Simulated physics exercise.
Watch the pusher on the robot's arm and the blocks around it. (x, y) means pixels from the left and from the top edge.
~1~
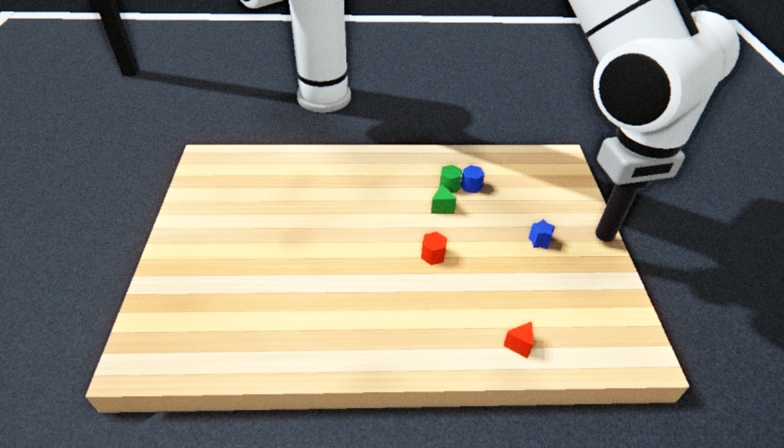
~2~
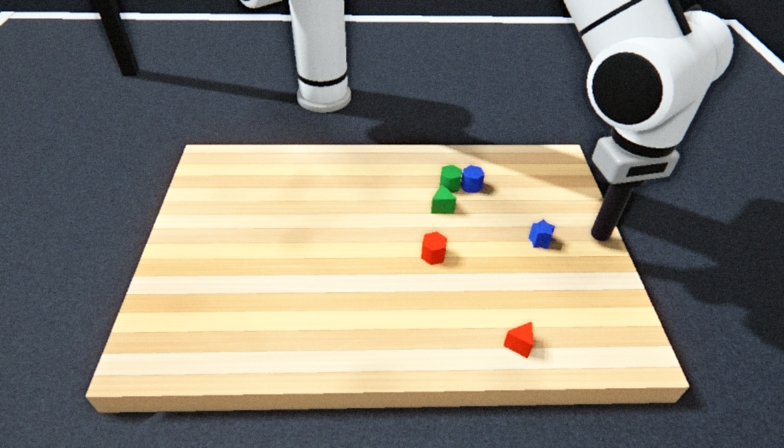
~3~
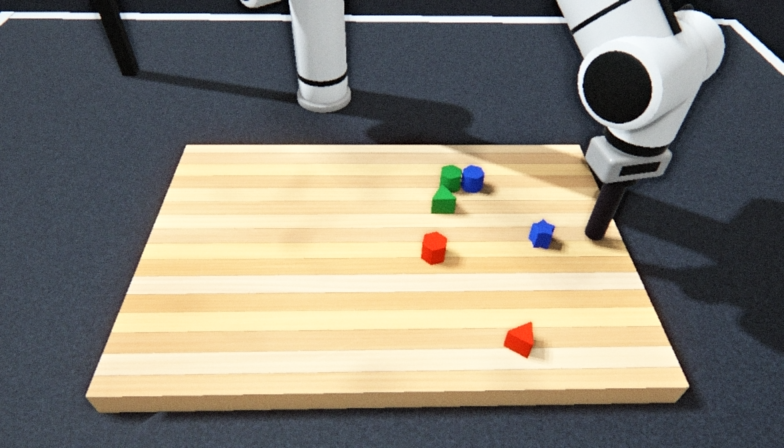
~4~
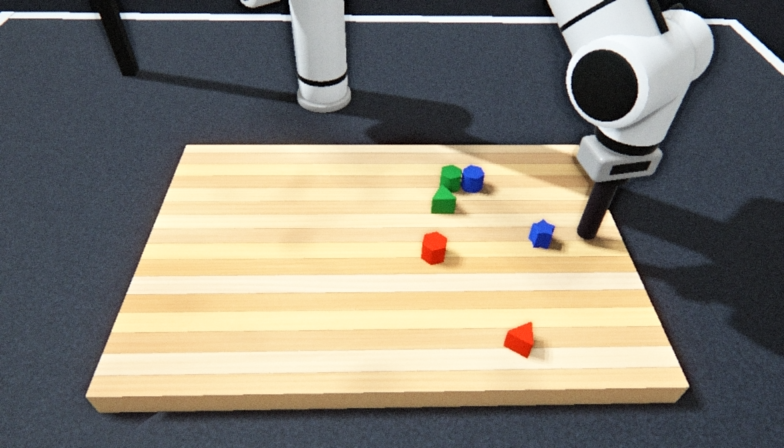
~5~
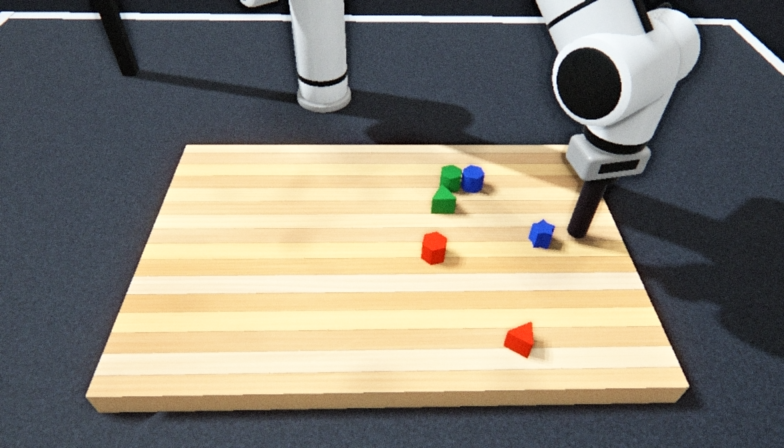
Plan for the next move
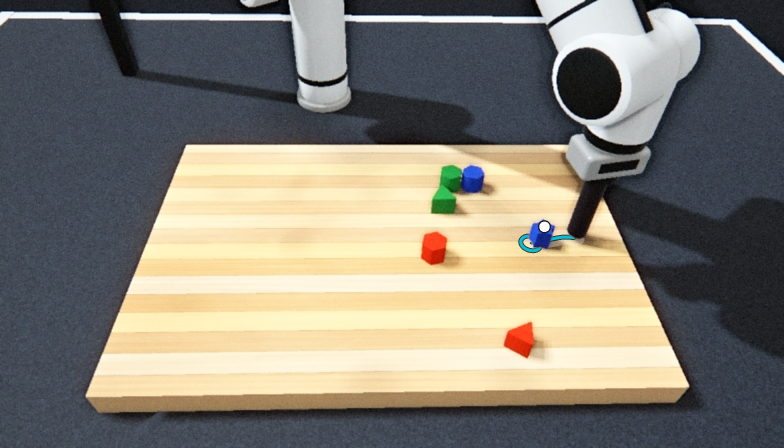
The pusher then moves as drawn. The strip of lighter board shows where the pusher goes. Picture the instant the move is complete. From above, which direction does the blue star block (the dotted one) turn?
Answer: With the clock.
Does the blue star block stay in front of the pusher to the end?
Yes.
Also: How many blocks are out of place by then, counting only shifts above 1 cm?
Total: One.
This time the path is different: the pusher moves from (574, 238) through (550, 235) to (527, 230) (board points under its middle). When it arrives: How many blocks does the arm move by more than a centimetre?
Looking at the path, I think only one of the blocks ends up more than 1 cm away.
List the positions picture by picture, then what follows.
Tip of the pusher (604, 236), middles of tops, blue star block (544, 227), in the first frame.
Pusher (600, 235), nothing pushed, in the second frame.
Pusher (594, 235), nothing pushed, in the third frame.
Pusher (586, 234), nothing pushed, in the fourth frame.
Pusher (576, 233), blue star block (544, 227), in the fifth frame.
The line goes from (574, 238) through (552, 239) to (531, 243); the dot is on the blue star block.
What follows on the original path. Halfway along, pusher (553, 234); blue star block (537, 228).
At the end, pusher (532, 238); blue star block (515, 230), turned 20° clockwise.
